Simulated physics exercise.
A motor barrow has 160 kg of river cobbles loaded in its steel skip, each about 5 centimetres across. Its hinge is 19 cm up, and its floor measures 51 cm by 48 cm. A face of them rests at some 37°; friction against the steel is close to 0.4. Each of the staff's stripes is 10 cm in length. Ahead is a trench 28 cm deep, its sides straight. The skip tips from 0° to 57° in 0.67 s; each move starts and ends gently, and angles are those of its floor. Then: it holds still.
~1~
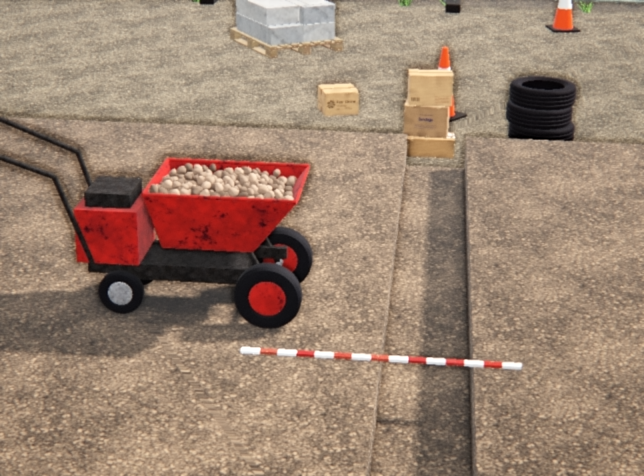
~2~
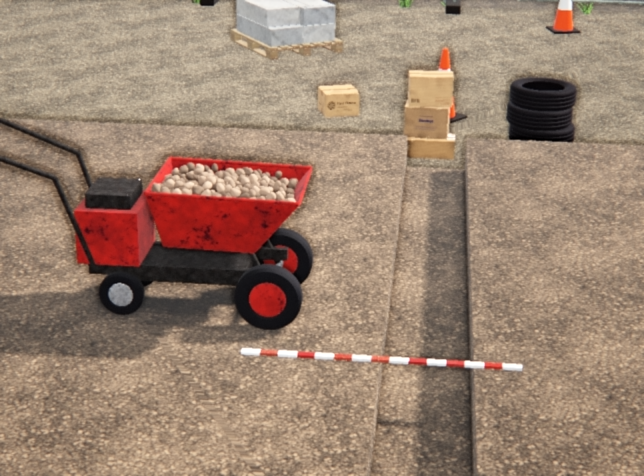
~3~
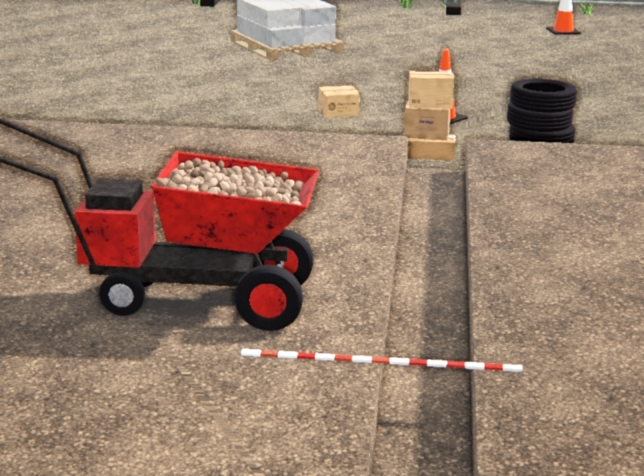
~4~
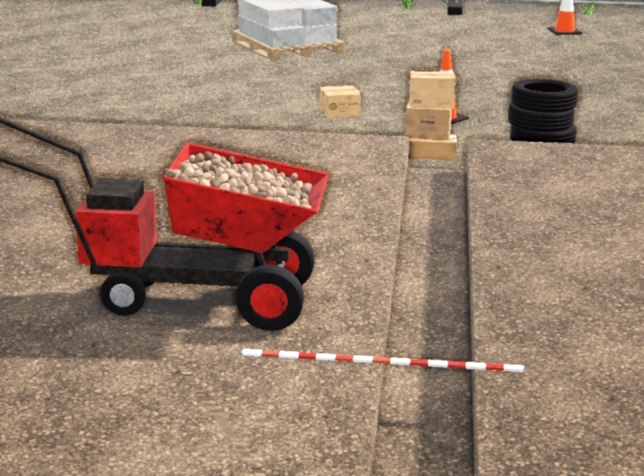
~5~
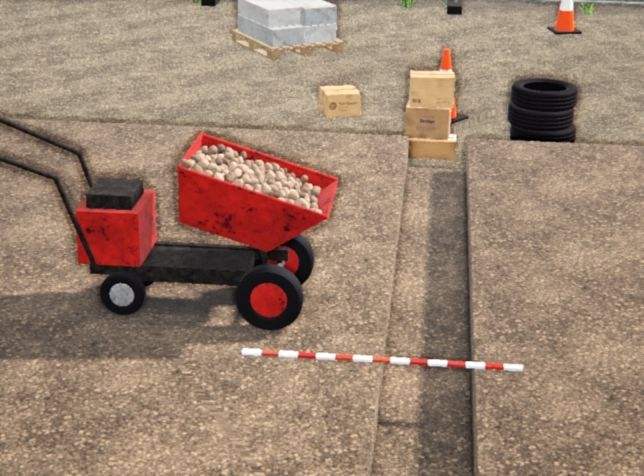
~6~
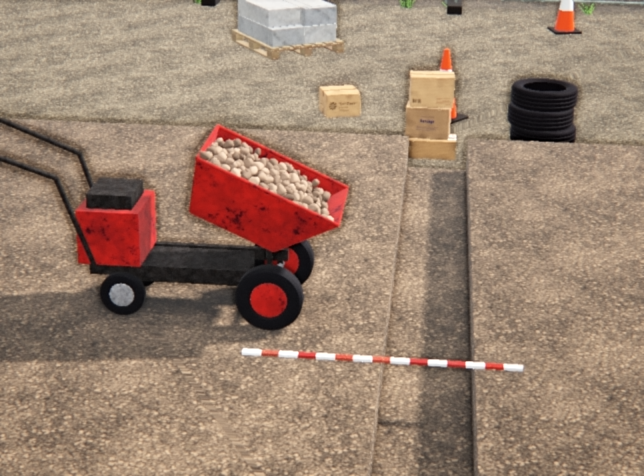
To begin with, a red motor barrow loaded with rounded stones stands left of a straight trench, its skip level behind a red-and-white striped staff lying on the ground. The skip then tilts gradually forward to the right, its rear rising clear of the chassis, while the stones stay heaped inside and the wheels remain still.
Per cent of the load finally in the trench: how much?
Approx. 63 %.
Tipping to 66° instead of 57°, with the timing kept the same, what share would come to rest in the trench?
I'd expect around 95 in a hundred.
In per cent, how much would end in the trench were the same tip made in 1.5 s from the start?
Then some 55 per cent would.
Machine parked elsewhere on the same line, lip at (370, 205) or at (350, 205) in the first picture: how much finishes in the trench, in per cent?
From the first place around 20 per cent, from the other around 35.
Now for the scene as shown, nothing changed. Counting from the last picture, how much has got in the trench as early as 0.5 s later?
Close to 10 per cent at that time.
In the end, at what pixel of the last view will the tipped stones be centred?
Roughly (434, 350), I'd say.
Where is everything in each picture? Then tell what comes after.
Lip at (296, 202), floor tilted 0°, highest stones at (212, 175), in the first picture.
The skip is at 1°, its lip at (299, 204); the top of the load is at (208, 175), in the second picture.
Lip at (306, 207), floor tilted 5°, highest stones at (204, 171), in the third picture.
Lip at (316, 212), floor tilted 10°, highest stones at (205, 164), in the fourth picture.
The skip is at 17°, its lip at (327, 217); the top of the load is at (212, 155), in the fifth picture.
The skip is at 24°, its lip at (338, 226); the top of the load is at (223, 146), in the sixth picture.
Then, 0.2 s after the last picture the floor is at 48°, 100 % in the skip; the foremost stones are at (357, 238).
Then, 0.5 s after the last picture the floor is at 57°, 87 % in the skip, 2 % short of the trench, 11 % in the trench; the foremost stones are at (427, 308).
Then, 0.8 s after the last picture the floor is at 57°, 52 % in the skip, 1 % short of the trench, 46 % in the trench, 1 % past the trench; the foremost stones are at (512, 309).
Then, 2.8 s after the last picture the floor is at 57°, 35 % in the skip, 63 % in the trench, 1 % past the trench; the foremost stones are at (602, 314).
